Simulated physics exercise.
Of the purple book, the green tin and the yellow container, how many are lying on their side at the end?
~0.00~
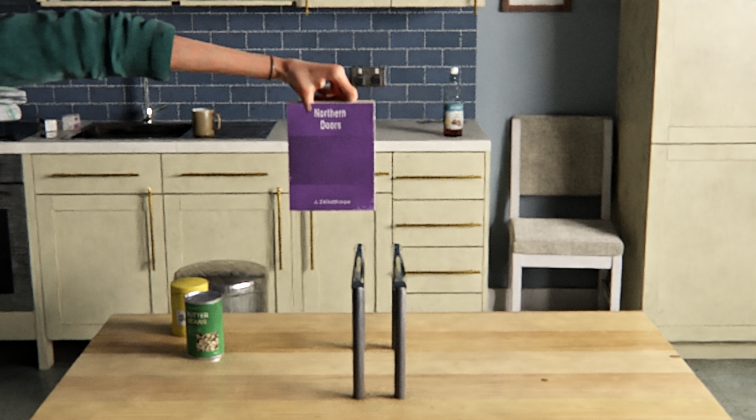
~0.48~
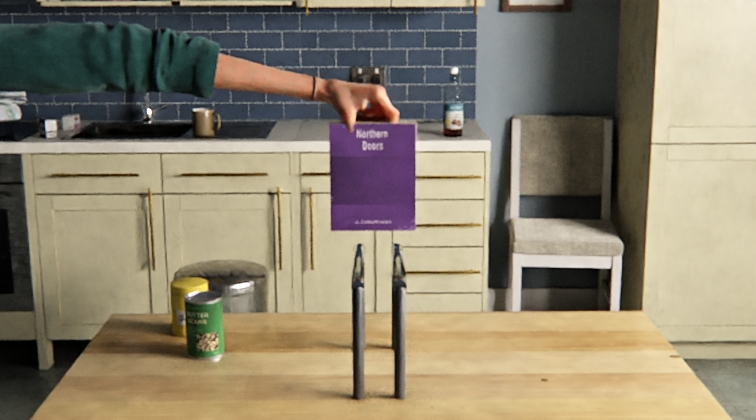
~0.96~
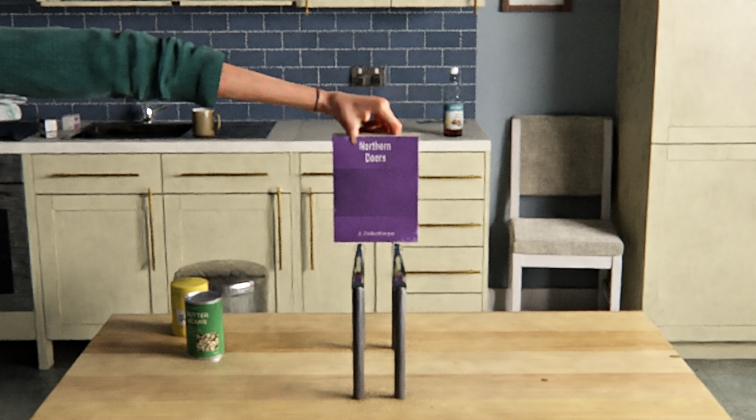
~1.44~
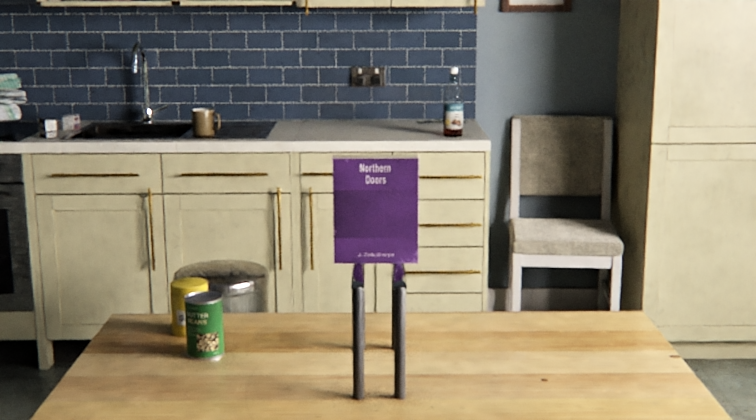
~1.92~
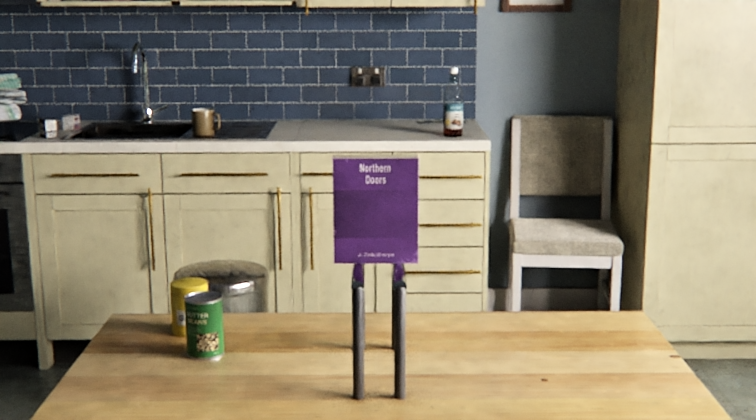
None of them are lying on their side. The book is upright on top of the stand, and the green tin and yellow container are still standing on the table.
